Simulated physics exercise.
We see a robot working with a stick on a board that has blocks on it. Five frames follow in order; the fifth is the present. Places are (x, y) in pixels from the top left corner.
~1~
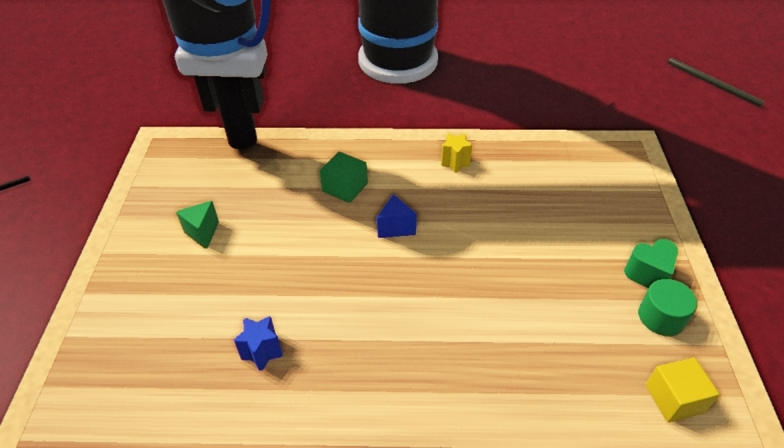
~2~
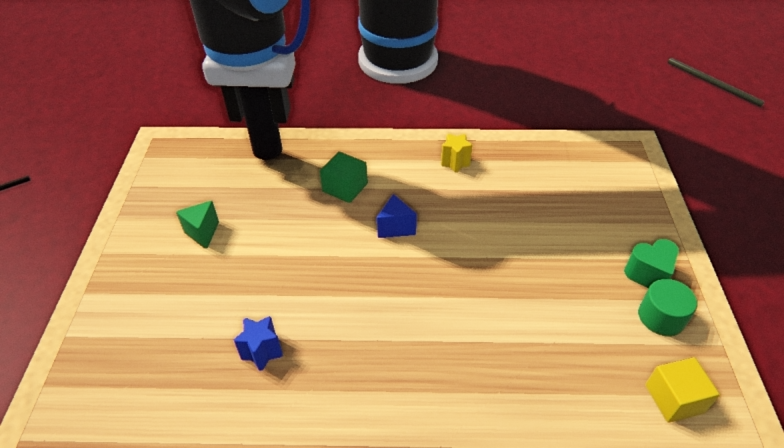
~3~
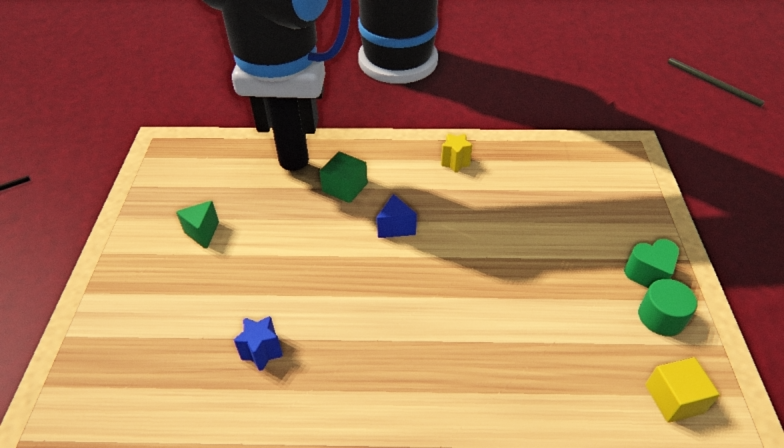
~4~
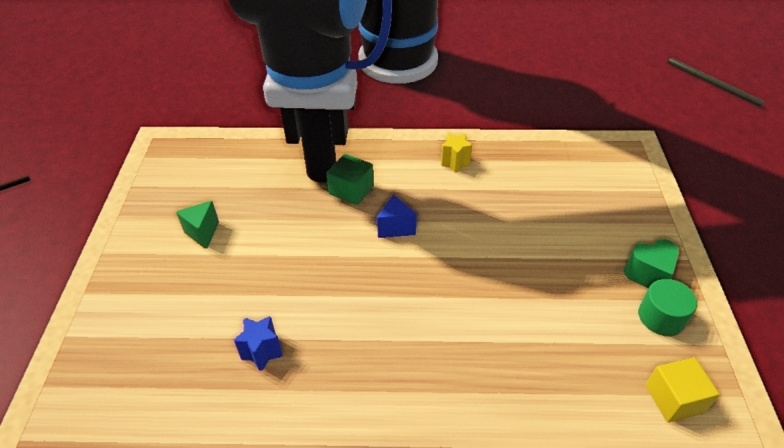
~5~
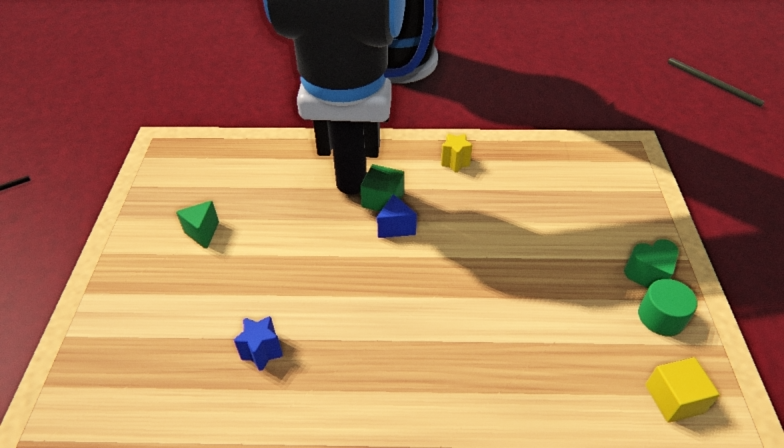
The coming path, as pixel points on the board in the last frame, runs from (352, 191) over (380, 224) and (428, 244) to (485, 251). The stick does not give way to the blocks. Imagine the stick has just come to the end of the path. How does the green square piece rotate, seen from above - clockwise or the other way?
The turn is anti-clockwise.
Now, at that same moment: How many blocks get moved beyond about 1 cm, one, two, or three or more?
I predict two.
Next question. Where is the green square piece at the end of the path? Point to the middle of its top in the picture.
In the picture, it is at (407, 184).
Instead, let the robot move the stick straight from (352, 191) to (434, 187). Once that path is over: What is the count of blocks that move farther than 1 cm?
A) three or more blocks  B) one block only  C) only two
The correct letter is B.
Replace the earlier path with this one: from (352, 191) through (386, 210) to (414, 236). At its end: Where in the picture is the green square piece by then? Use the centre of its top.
So, by the moment the path ends, you'll find the top centre of the green square piece at (431, 188).
The first path, step by step. One third of the way, stick (380, 217); green square piece (405, 184), turned 45° anticlockwise; blue three-sided block (404, 215), turned 20° clockwise.
Two thirds of the way, stick (429, 237); green square piece (407, 184), turned 55° anticlockwise; blue three-sided block (456, 235).
At the end, stick (486, 244); green square piece (407, 184), turned 55° anticlockwise; blue three-sided block (508, 250), turned 40° clockwise.
